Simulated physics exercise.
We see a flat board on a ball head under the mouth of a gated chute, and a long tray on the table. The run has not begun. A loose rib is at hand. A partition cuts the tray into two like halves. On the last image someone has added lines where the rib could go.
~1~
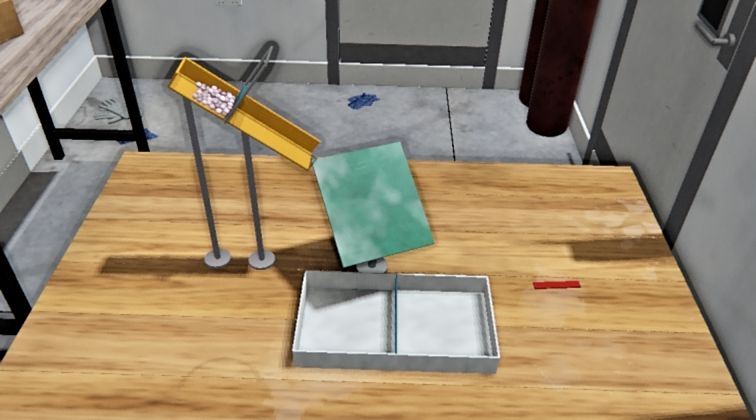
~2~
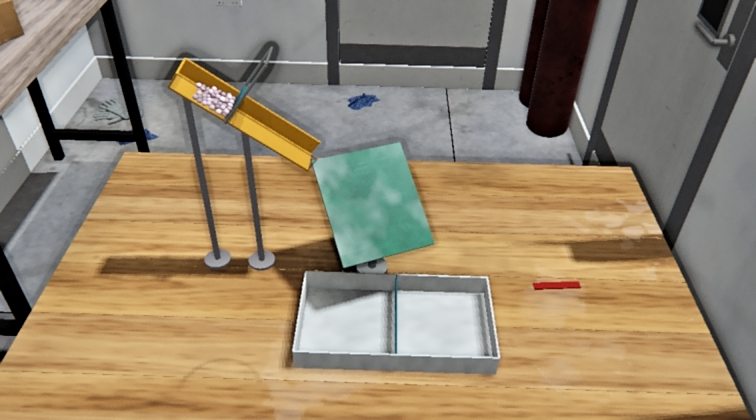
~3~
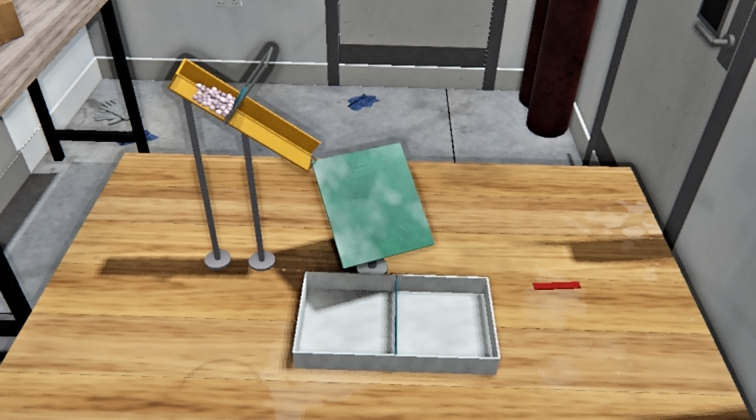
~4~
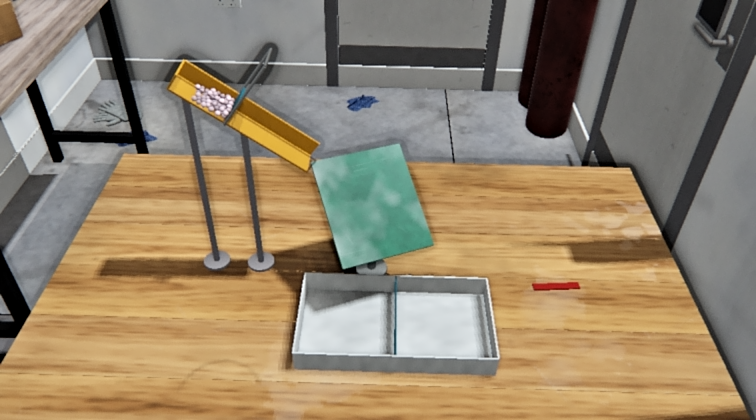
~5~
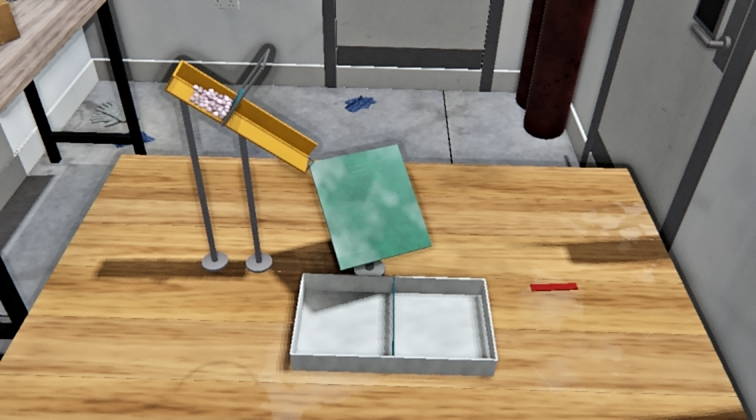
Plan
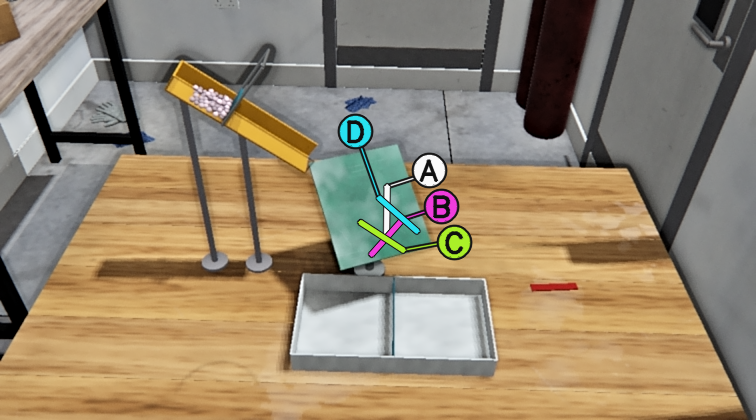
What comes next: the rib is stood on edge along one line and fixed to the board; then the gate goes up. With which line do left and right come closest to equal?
Use line A.
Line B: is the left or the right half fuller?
Left.
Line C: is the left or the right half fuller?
More lands on the right.
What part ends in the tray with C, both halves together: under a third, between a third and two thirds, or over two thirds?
Over two thirds.
On the marked copy, line A from (387, 186) to (386, 233); line B from (403, 219) to (371, 254); line C from (360, 222) to (403, 250); line D from (379, 198) to (416, 231).
Choosing A, of what is caught, close to half in the left half, close to half in the right.
Choosing B, of what is caught, the bulk in the left half, close to a quarter in the right.
Choosing C, of what is caught, only a few in the left half, all but a few in the right.
Choosing D, of what is caught, a small share in the left half, all but a few in the right.
